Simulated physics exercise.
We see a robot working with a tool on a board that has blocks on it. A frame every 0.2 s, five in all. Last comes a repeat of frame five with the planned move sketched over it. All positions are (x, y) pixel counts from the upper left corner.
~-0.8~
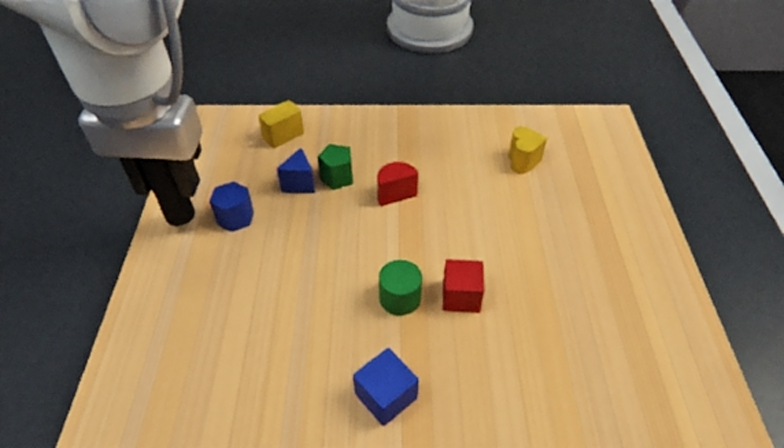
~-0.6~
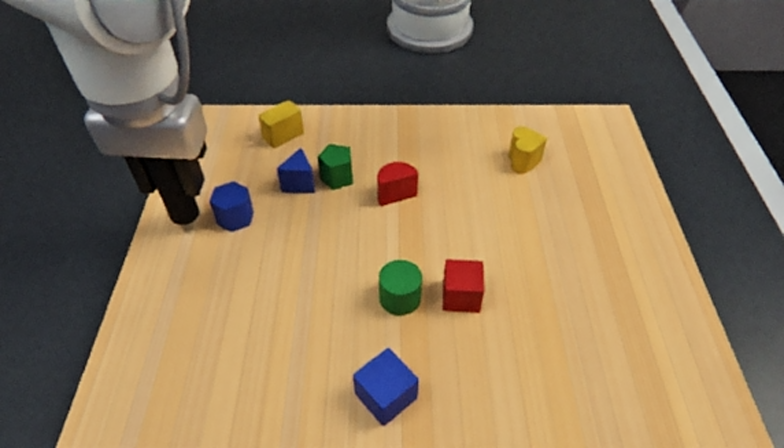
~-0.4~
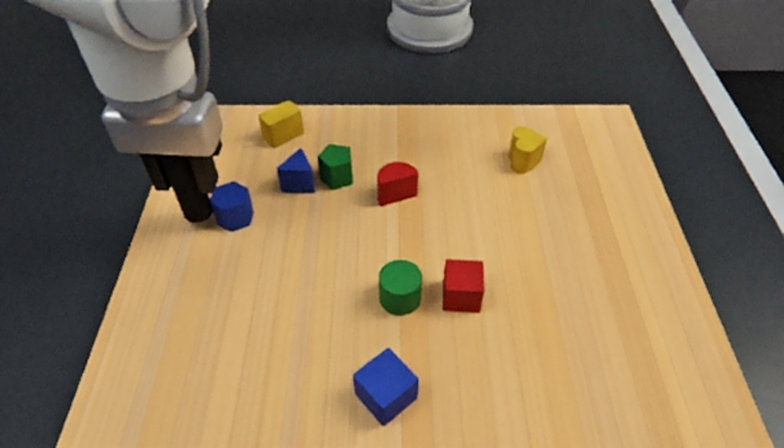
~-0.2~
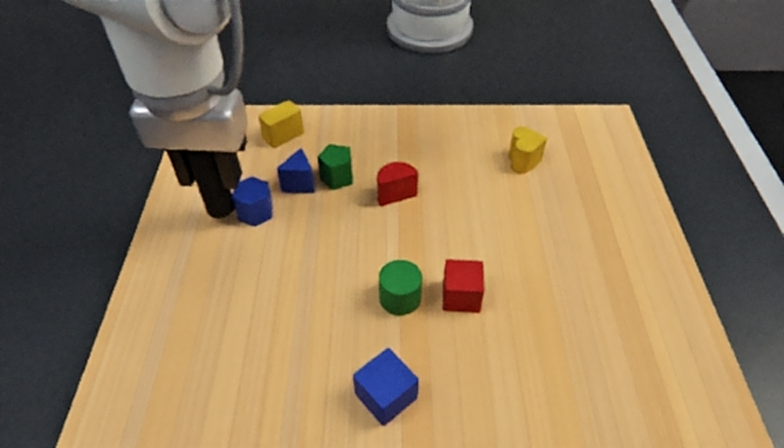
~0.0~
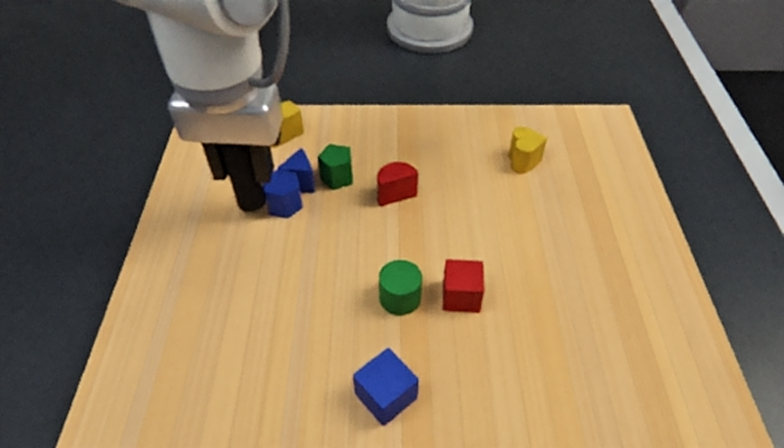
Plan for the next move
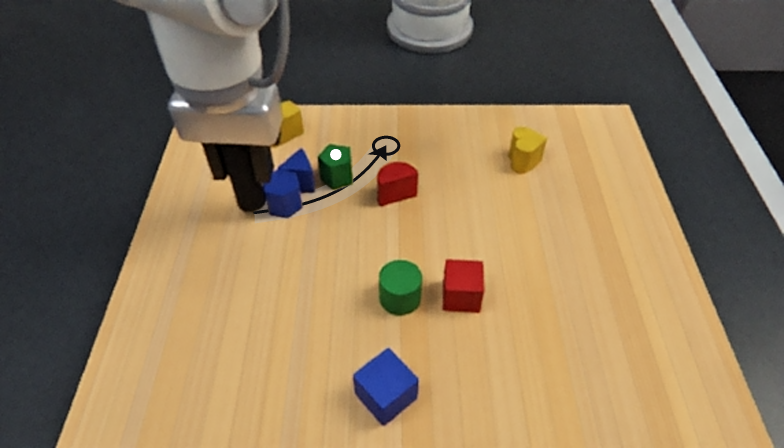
The clip shows a robot arm with a black tool over a wooden board of coloured blocks; the tool moves right to the blue six-sided block and pushes it a short way right, close to the blue triangular block.
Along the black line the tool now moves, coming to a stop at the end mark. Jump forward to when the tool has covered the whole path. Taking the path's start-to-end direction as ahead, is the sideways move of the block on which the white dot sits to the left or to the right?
Toward the left.
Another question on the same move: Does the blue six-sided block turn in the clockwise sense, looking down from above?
Yes, that is what happens.
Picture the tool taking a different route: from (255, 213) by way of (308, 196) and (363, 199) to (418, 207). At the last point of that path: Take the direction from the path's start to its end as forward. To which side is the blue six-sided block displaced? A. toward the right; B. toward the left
Letter B.
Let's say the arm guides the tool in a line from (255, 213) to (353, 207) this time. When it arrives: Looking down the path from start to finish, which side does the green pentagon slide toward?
Facing from start to end, it will go to the left.
The drawn path runs from (255, 213) over (312, 201) and (358, 177) to (386, 146); the dot is on the green pentagon.
The first path, step by step. One third of the way, tool (311, 191); blue six-sided block (337, 166), turned 25° anticlockwise; blue triangular block (305, 153), turned 20° anticlockwise; green pentagon (352, 145), turned 15° anticlockwise.
Two thirds of the way, tool (357, 166); blue six-sided block (386, 149); blue triangular block (305, 153), turned 20° anticlockwise; green pentagon (369, 130), turned 70° anticlockwise.
At the end, tool (386, 135); blue six-sided block (404, 143), turned 40° clockwise; blue triangular block (305, 153), turned 20° anticlockwise; green pentagon (375, 107), turned 140° anticlockwise; red D-shaped block not moved.
